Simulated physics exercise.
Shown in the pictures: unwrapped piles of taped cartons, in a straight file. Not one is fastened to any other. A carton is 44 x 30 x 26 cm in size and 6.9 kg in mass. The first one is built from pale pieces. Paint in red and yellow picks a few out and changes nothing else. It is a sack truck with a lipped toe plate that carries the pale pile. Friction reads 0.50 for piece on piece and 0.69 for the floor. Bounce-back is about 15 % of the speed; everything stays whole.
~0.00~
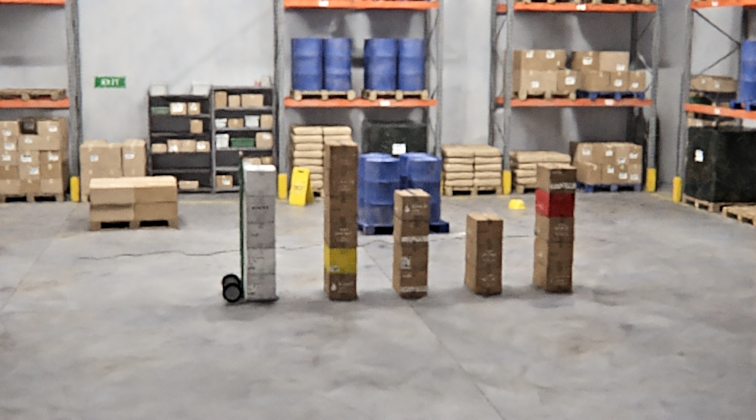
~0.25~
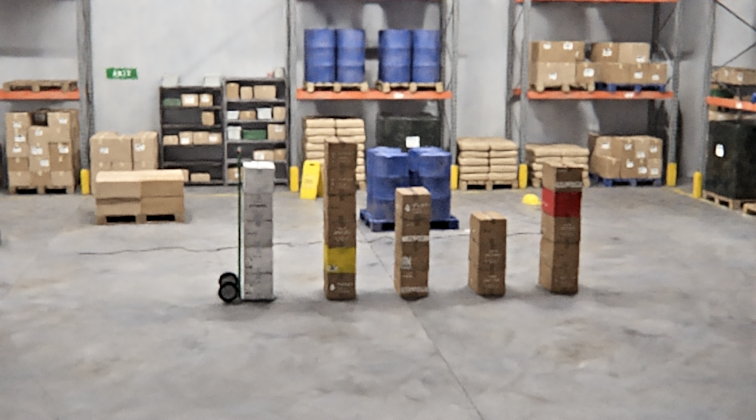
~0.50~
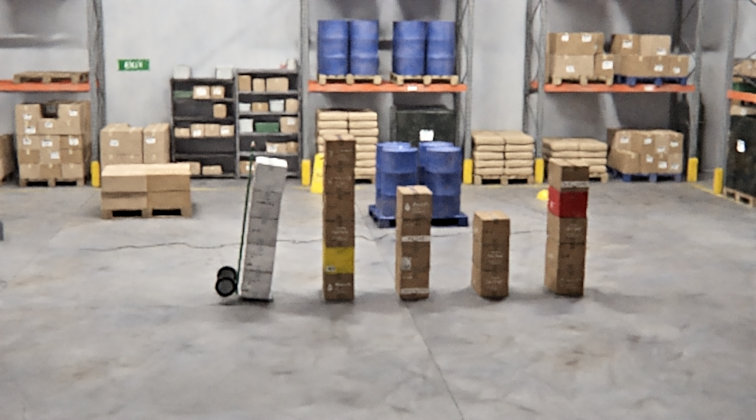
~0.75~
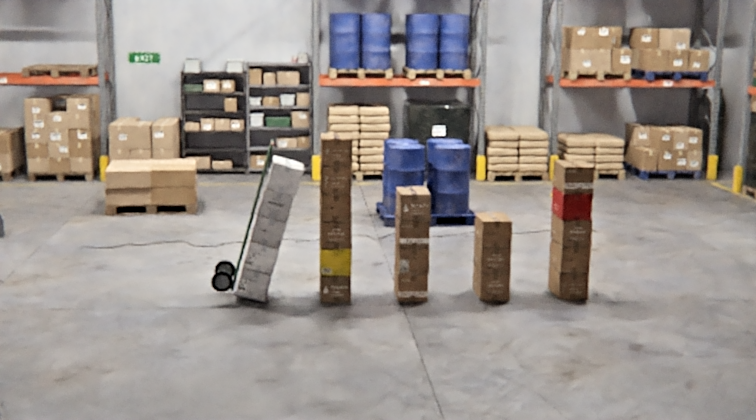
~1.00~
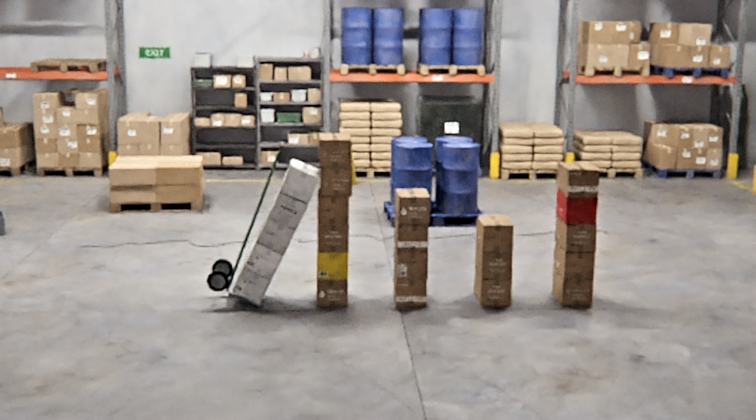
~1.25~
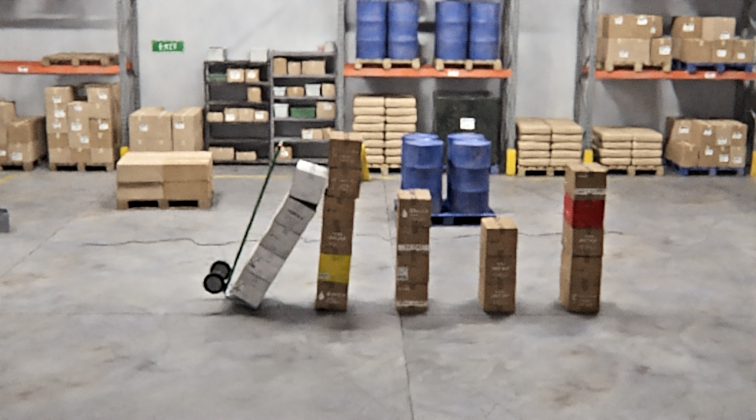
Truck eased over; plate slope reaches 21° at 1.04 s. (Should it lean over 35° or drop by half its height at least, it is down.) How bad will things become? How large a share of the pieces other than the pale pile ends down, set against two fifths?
It will be higher than two fifths.
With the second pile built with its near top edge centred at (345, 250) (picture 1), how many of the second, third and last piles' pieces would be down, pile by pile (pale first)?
In that case second 0, third 0, last 0.
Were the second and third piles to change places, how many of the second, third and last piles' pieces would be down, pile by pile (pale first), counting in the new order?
Pile by pile, you'd see second at 4, third at 6 and last at 5 down.
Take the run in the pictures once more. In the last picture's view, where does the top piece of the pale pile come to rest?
Around (383, 241).
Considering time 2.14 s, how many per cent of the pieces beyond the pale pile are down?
20 %.
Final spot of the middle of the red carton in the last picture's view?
Around (692, 290).
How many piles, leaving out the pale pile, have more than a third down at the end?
4 altogether.
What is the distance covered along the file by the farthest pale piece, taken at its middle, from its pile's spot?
Something like 130 cm along the file.
After 1.70 s, 5 of the pale pile down; none of the 18 other cartons down, 6 disturbed; yellow carton leaning 17°.
After 2.14 s, 5 of the pale pile down; 4 of the 18 other cartons down; yellow carton leaning 45°.
After 2.60 s, 5 of the pale pile down; 10 of the 18 other cartons down; yellow carton leaning 53°, 20 cm lower.
After 3.56 s, 5 of the pale pile down; 17 of the 18 other cartons down; red carton leaning 69°, 40 cm lower; yellow carton leaning 53°, 20 cm lower.
At rest (4.4 s), 5 of the pale pile down; 17 of the 18 other cartons down; red carton on its side; yellow carton leaning 53°, 20 cm lower. That is 94 per cent. As the last picture would show them, middles, red carton near (692, 290), yellow carton near (384, 284).
